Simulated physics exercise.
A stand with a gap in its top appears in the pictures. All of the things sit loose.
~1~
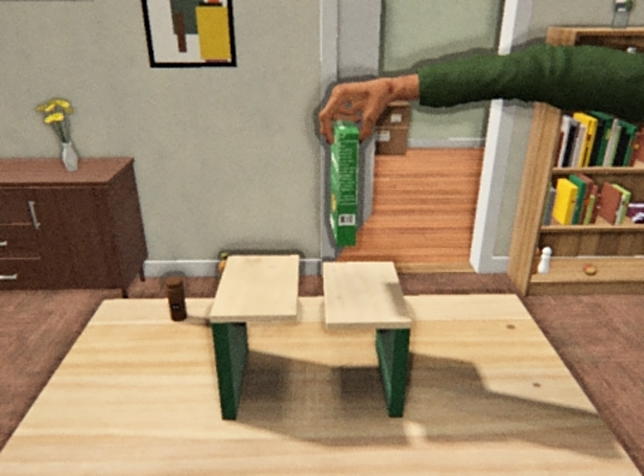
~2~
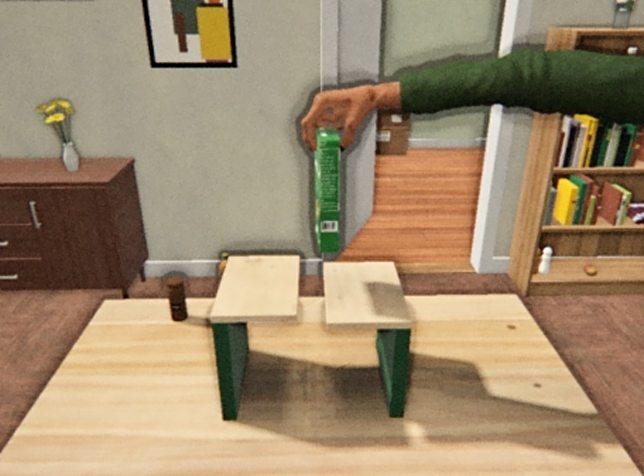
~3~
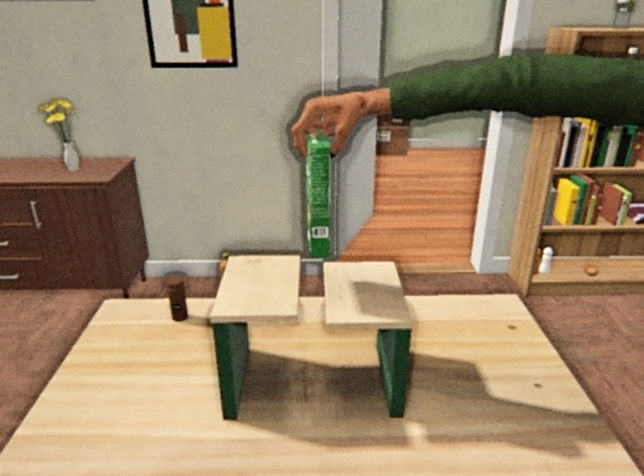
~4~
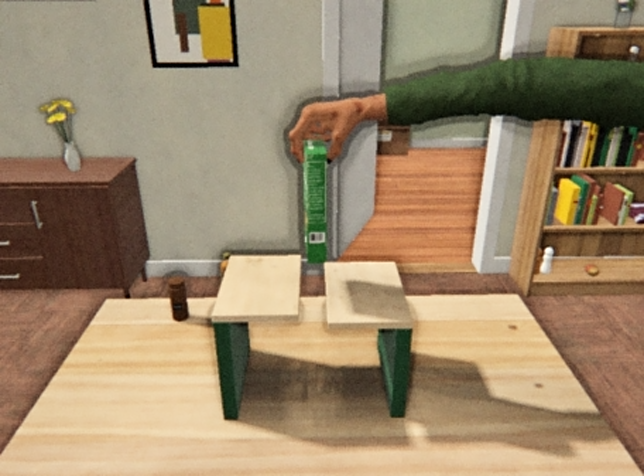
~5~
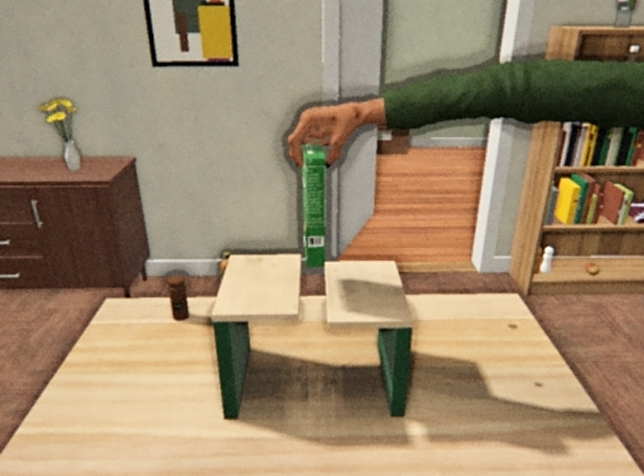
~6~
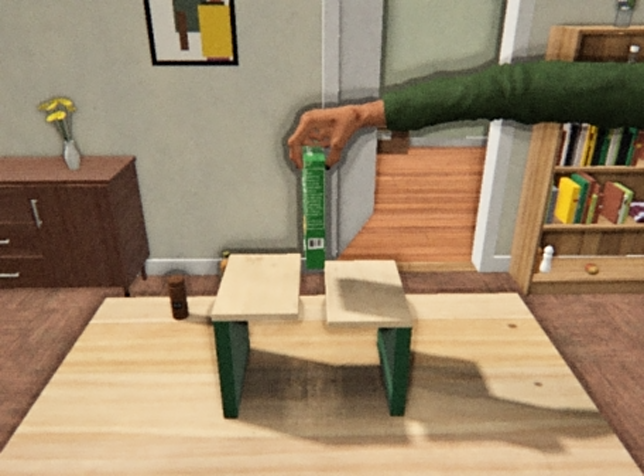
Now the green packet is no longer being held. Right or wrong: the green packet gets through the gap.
Right.
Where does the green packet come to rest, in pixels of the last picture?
Looks like it settles somewhere around (315, 341).
Then, 0.30 s on from there, green packet shifted about its own width near (314, 293).
Then, 0.40 s on from there, green packet shifted well along near (315, 333).
In the end, moved from the start, green packet; brown shaker unmoved. At the end, from the last picture's camera, green packet near (315, 341). The packet reaches the table.
